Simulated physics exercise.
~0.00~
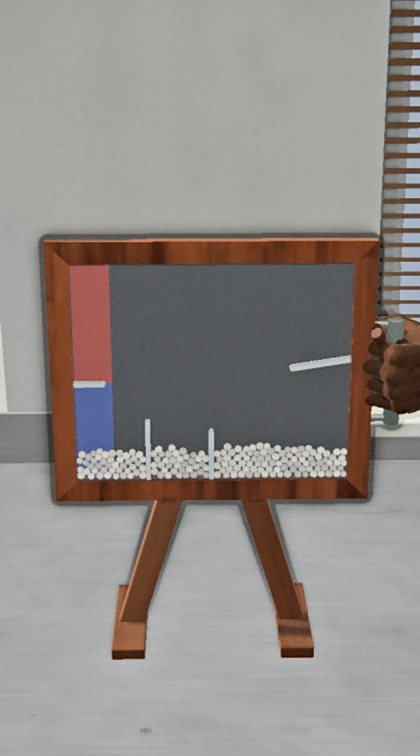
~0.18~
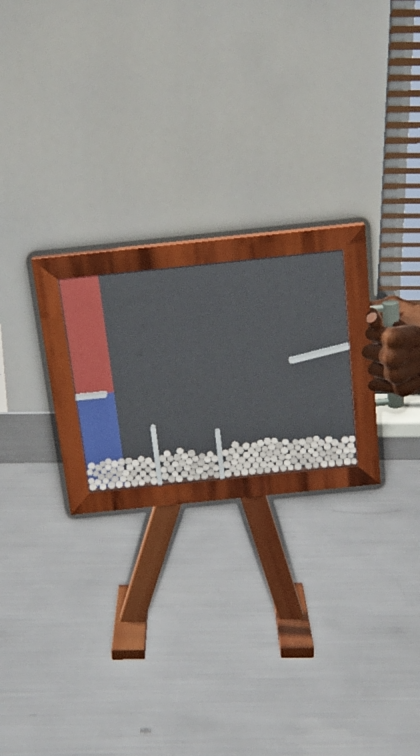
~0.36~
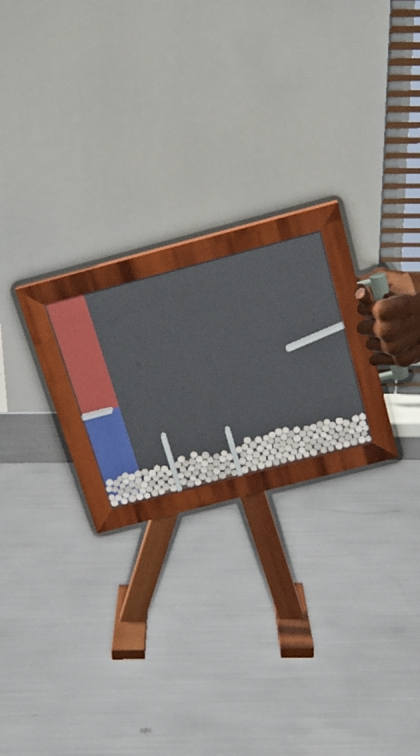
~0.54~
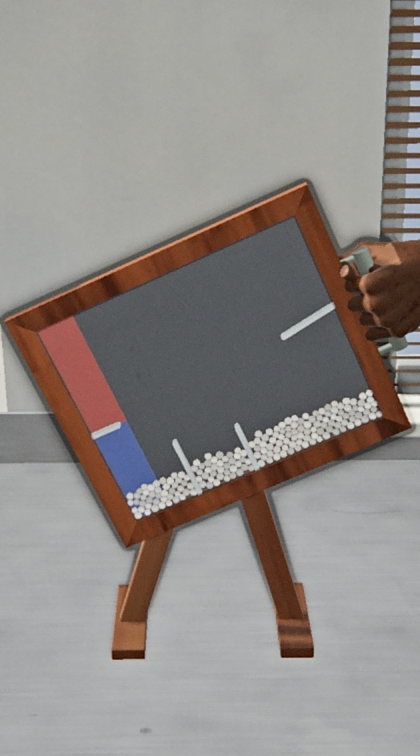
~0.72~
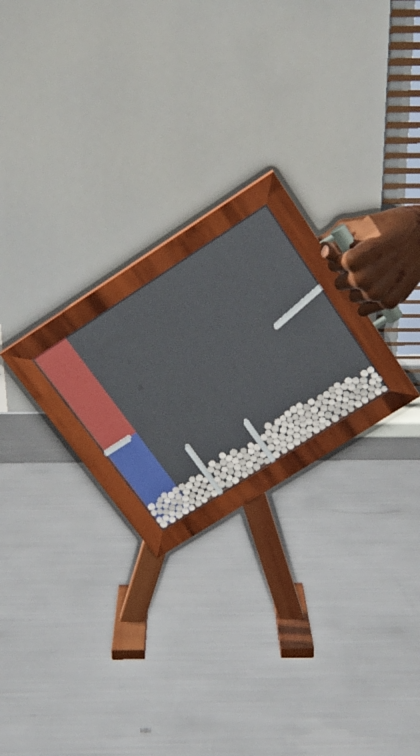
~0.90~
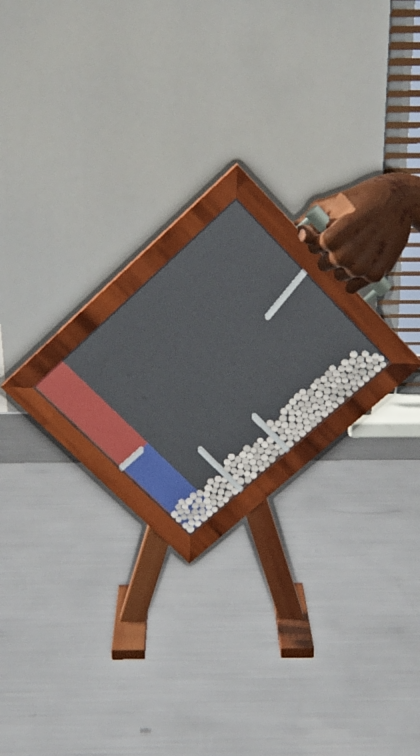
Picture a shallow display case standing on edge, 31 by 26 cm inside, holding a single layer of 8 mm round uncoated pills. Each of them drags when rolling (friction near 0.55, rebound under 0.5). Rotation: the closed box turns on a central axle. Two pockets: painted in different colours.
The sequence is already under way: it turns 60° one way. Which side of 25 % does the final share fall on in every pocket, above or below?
Red pocket - below; blue pocket - below.
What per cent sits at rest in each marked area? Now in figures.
At the end the red pocket has 0 percent and the blue pocket has 20 percent.
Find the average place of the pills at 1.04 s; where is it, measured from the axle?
8 cm right, 7 cm below.
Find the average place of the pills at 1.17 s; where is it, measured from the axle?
The middle sits around 9 cm right and 6 cm below.
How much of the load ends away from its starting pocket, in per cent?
Roughly 5 per cent.
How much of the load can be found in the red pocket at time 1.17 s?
I'd say some 0 in a hundred.
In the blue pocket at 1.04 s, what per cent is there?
I'd put it near 15 in a hundred.
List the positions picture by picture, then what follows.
In the first picture, level; about 180 pills; pills centred (216, 463); top one (267, 446); red (91, 323), blue (95, 431).
In the second picture, turned 6° anticlockwise; pills centred (226, 462); top one (316, 439).
In the third picture, turned 15° anticlockwise; pills centred (241, 459); top one (363, 417); wall ends (110, 410), (288, 348), (163, 436), (227, 430).
In the fourth picture, turned 24° anticlockwise; pills centred (255, 453); top one (369, 393).
In the fifth picture, turned 34° anticlockwise; pills centred (268, 446); top one (371, 370).
In the sixth picture, turned 43° anticlockwise; pills centred (279, 437); top one (365, 354); red (91, 414), blue (169, 488).
By 1.04 s, it stands 50° anticlockwise; the pills' middle is 8 cm right of and 7 cm below the centre; blue 15 %.
By 1.17 s, it stands 57° anticlockwise; the pills' middle is 9 cm right of and 6 cm below the centre; blue 15 %.
By 1.29 s, it stands 60° anticlockwise; the pills' middle is 9 cm right of and 6 cm below the centre; blue 15 %.
At rest by 2.0 s, it stands 60° anticlockwise; red 0 %, blue 20 %, elsewhere 80 %.
